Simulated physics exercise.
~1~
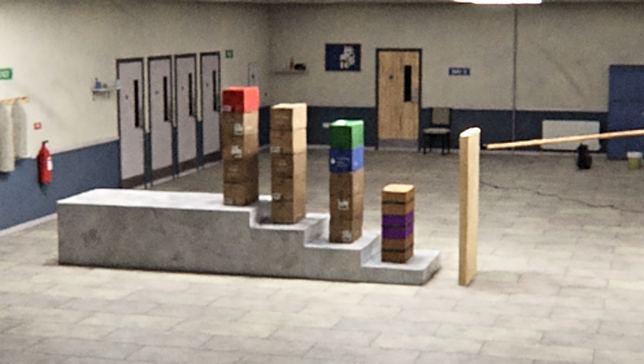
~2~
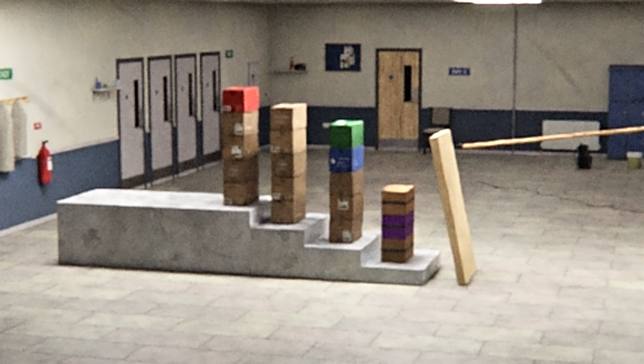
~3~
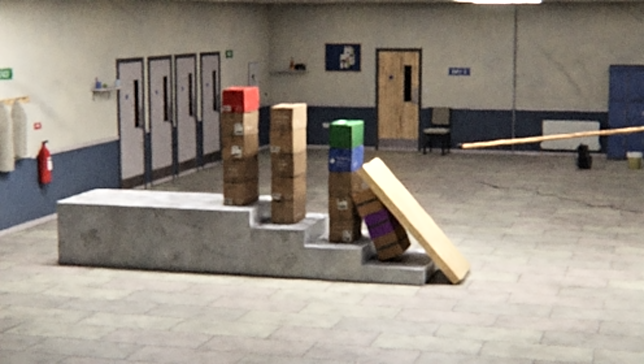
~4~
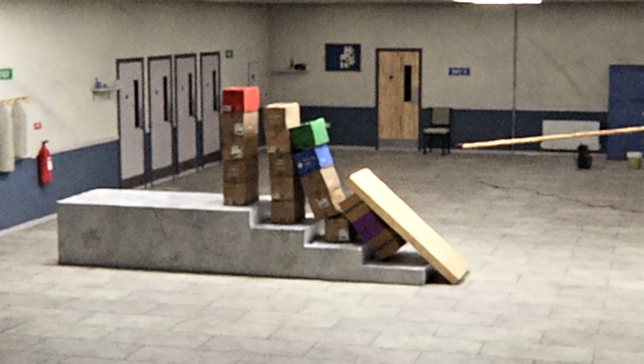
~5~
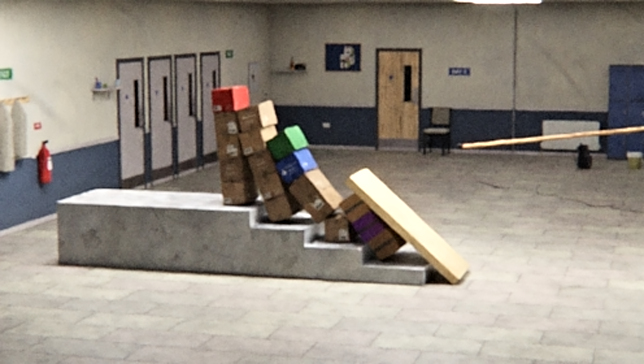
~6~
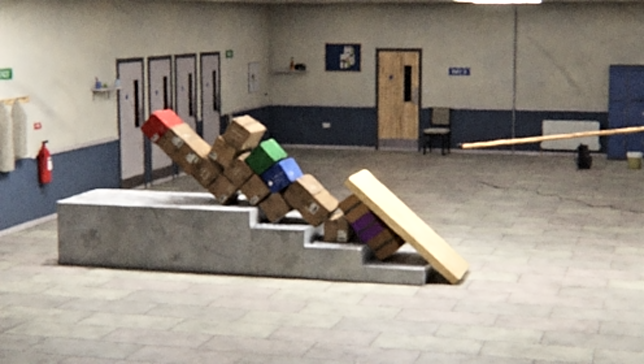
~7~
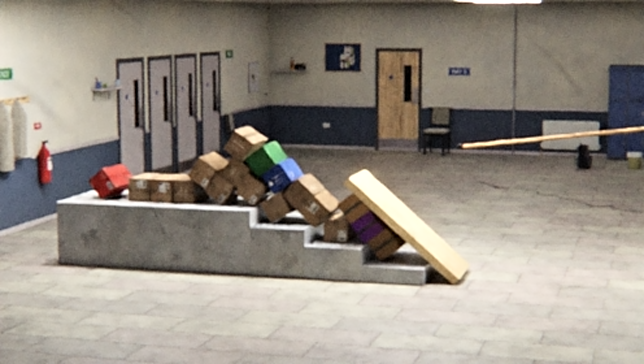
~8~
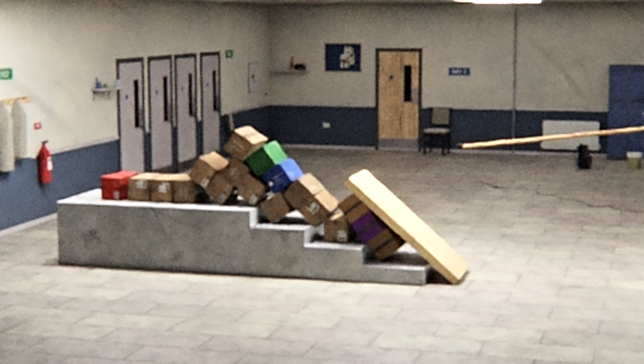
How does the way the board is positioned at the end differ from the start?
At the start the board stands upright to the right of the steps. At the end it leans to the left against the fallen cartons on the lower steps.
